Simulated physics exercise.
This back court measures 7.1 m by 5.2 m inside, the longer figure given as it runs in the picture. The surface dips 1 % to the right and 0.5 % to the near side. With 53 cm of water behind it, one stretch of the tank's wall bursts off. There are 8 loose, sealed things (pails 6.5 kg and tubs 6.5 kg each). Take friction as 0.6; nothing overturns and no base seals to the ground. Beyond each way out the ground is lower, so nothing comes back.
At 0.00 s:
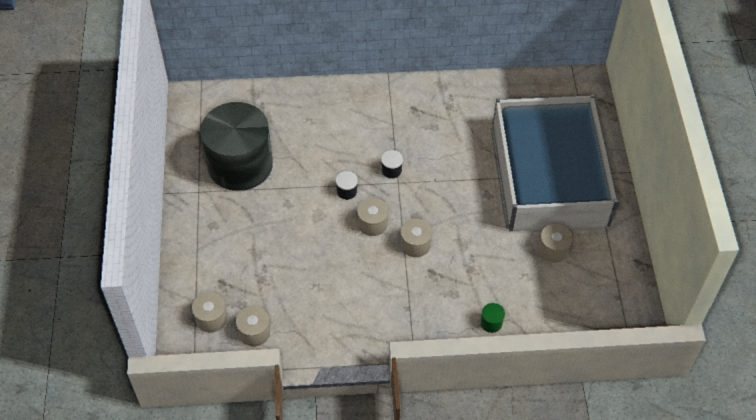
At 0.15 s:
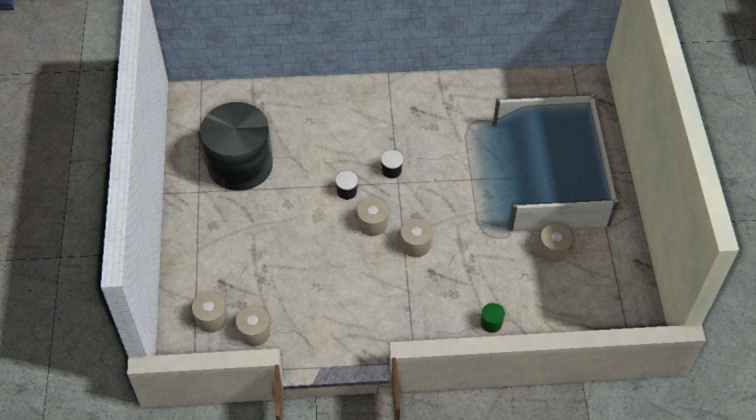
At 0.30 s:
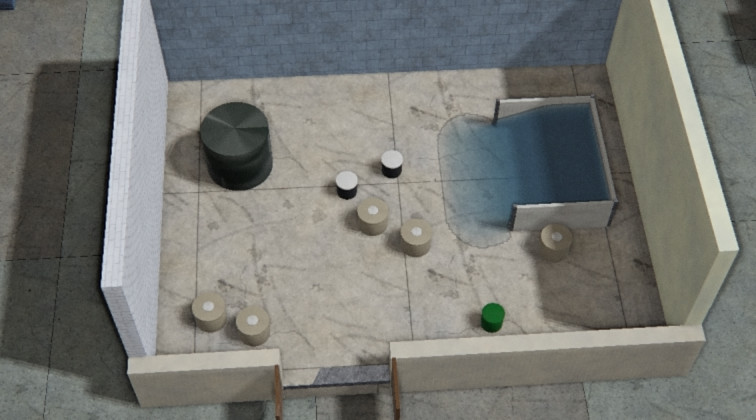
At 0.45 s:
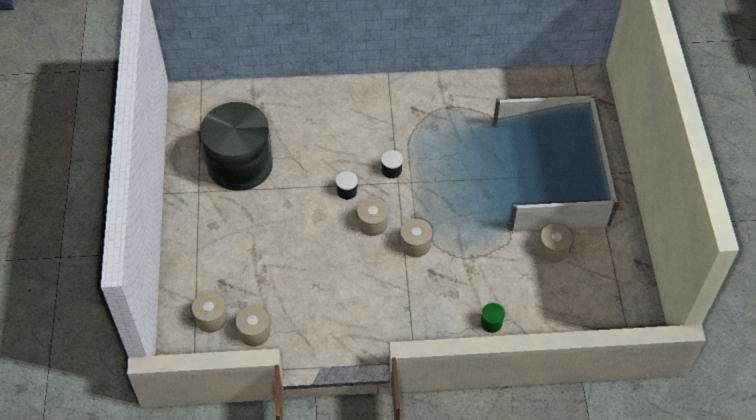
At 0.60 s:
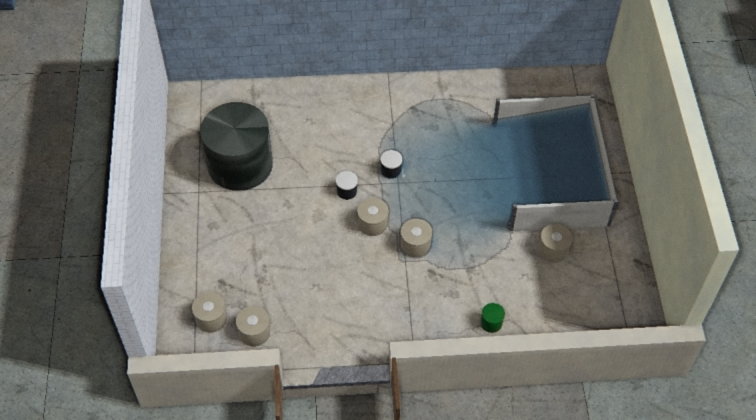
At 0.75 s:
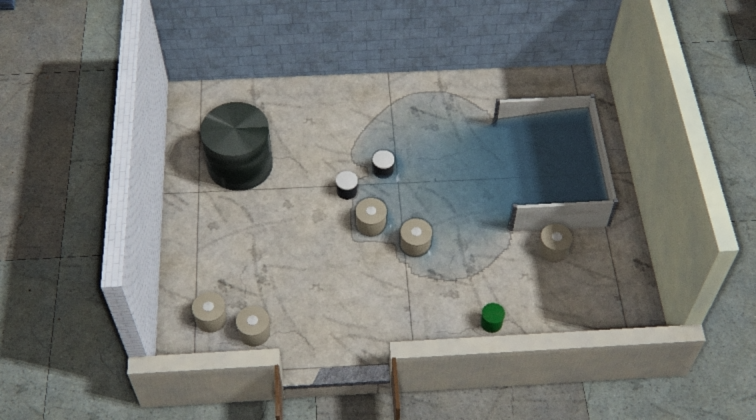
In a walled court, a tank's left side bursts and water spreads leftward around pails and tubs.
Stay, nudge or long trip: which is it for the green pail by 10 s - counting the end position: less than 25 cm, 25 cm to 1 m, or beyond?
The green pail is nudged along.
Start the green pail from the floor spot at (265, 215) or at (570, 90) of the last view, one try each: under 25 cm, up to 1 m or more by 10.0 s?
In that order: It ends far away; it holds its place.
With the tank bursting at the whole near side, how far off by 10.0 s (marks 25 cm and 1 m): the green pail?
Then the green pail travels far.
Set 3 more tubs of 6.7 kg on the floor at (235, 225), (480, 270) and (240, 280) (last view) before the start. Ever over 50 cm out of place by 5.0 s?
In that order: Past it, less, over.
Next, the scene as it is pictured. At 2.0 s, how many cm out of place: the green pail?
Roughly 0 cm by then.
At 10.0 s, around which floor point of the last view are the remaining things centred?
Near (479, 290).
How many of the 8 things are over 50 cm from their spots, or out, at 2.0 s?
4 of them.
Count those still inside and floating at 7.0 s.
4 of them.
After 2.0 s the green pail is near (493, 313), 0.0 m from its start, aground; 0 of 8 are out; 1 afloat.
After 4.5 s the green pail is near (493, 313), 0.0 m from its start, aground; 0 of 8 are out; 6 afloat.
After 7.0 s the green pail is near (495, 313), 0.0 m from its start, aground; 0 of 8 are out; 4 afloat.
After 10.0 s the green pail is near (525, 309), 0.4 m from its start, aground; 1 of 8 are out; 3 afloat.
